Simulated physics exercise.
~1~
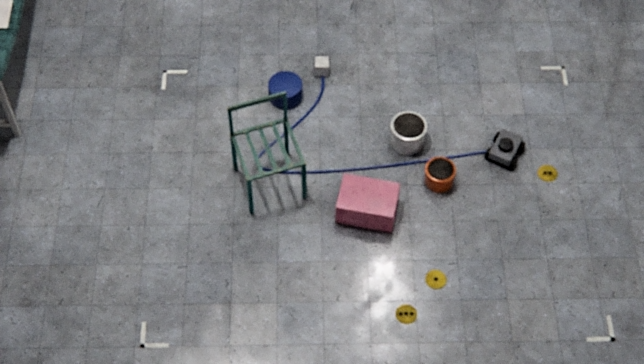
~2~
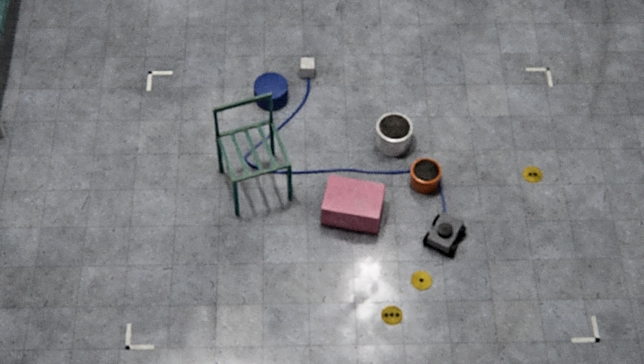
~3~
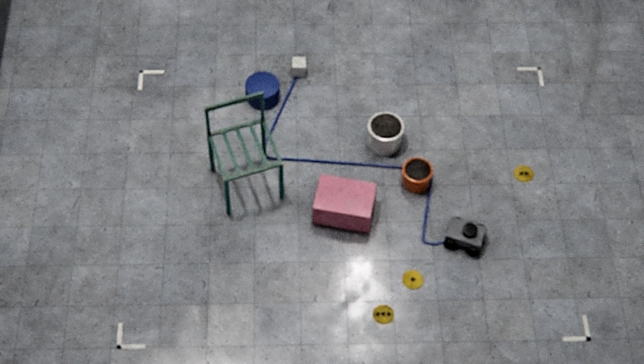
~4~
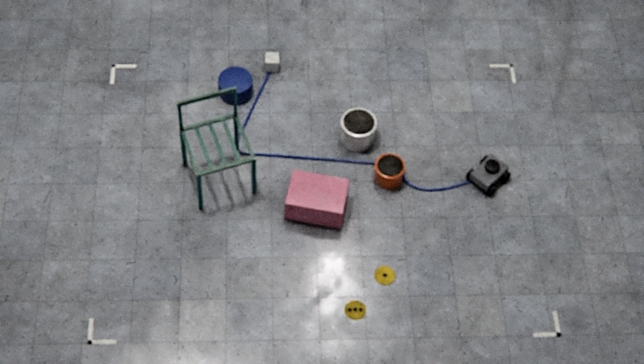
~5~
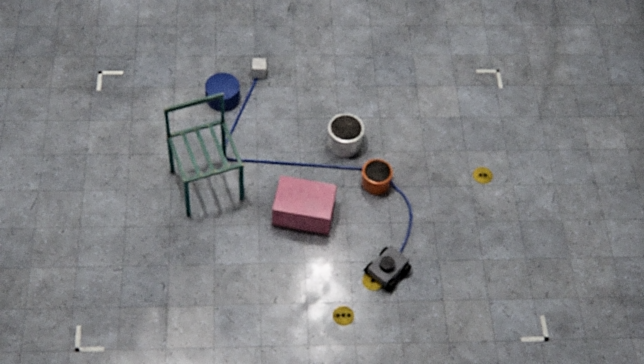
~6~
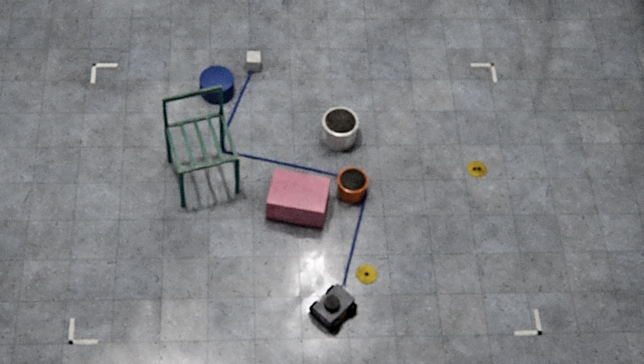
On a grey tiled floor, a small dark cart trailing a blue cord moves among yellow marks, past a green chair, a pink crate, a blue tub and two pots, and finally travels down and left, the cord pulling taut and dragging the orange pot slightly toward the crate.
